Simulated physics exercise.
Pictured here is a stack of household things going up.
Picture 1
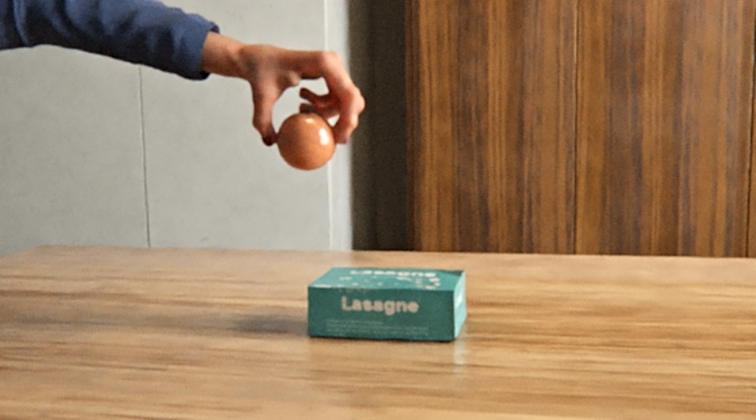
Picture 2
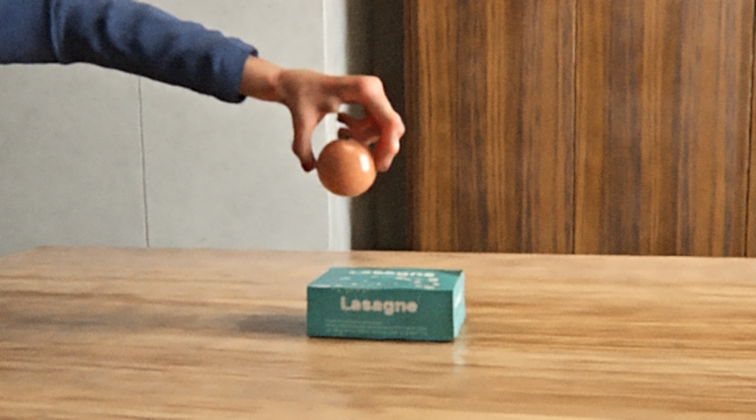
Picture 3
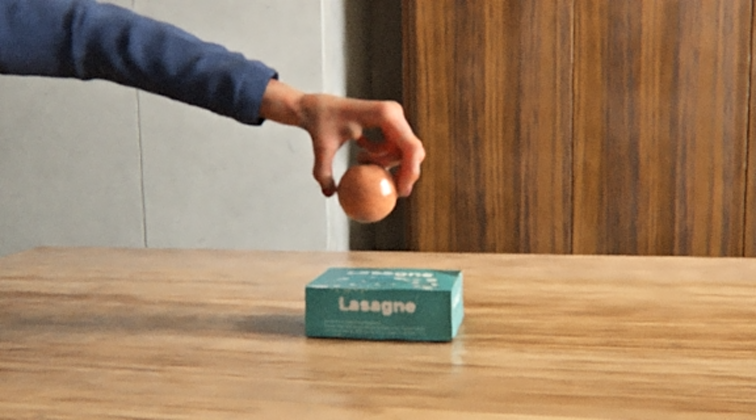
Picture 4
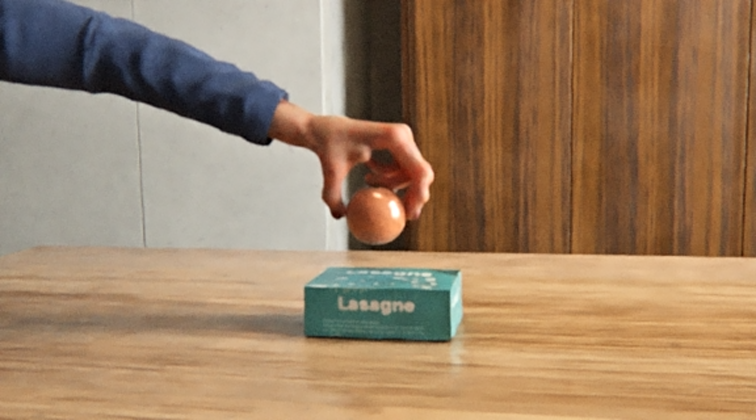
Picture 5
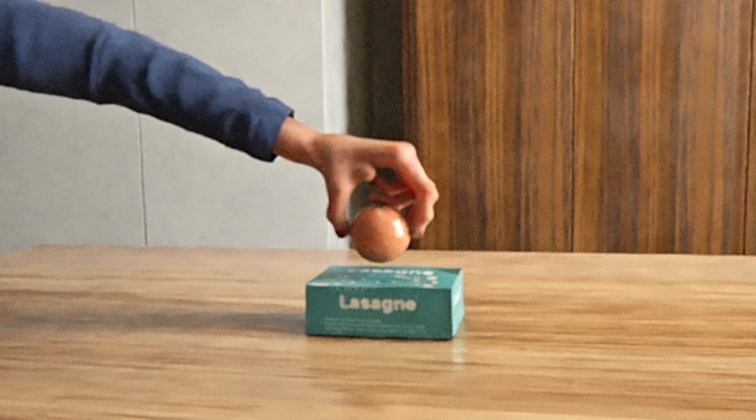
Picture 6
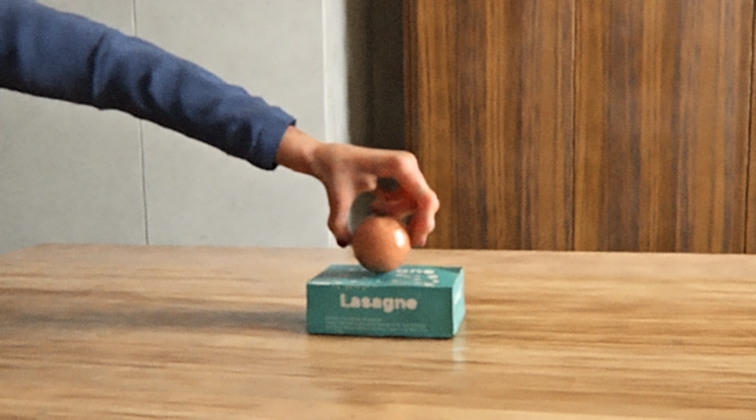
A hand in a blue sleeve lowering an orange tomato rightward and down onto a turquoise lasagne packet on a wooden table.
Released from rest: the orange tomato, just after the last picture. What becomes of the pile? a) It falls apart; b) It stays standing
It stays standing (b).
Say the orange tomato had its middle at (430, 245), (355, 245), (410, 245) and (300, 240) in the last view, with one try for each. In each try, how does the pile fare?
Case one: Stable. Case two: Stable. Case three: Stable. Case four: Falls over.
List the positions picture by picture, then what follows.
On its way; orange tomato (306, 141); turquoise packet (389, 302), in the first frame.
On its way; orange tomato (347, 167); turquoise packet (388, 302), in the second frame.
On its way; orange tomato (367, 193); turquoise packet (387, 302), in the third frame.
On its way; orange tomato (376, 215); turquoise packet (386, 302), in the fourth frame.
On its way; orange tomato (380, 233); turquoise packet (387, 300), in the fifth frame.
In place under the hand; orange tomato (381, 243); turquoise packet (388, 299), in the sixth frame.
Then, 0.20 s on from there, no change.
Then, 0.60 s on from there, orange tomato resting near (381, 244).
In the end, both unmoved. At the end, from the last picture's camera, orange tomato near (381, 244). The pile keeps its balance.
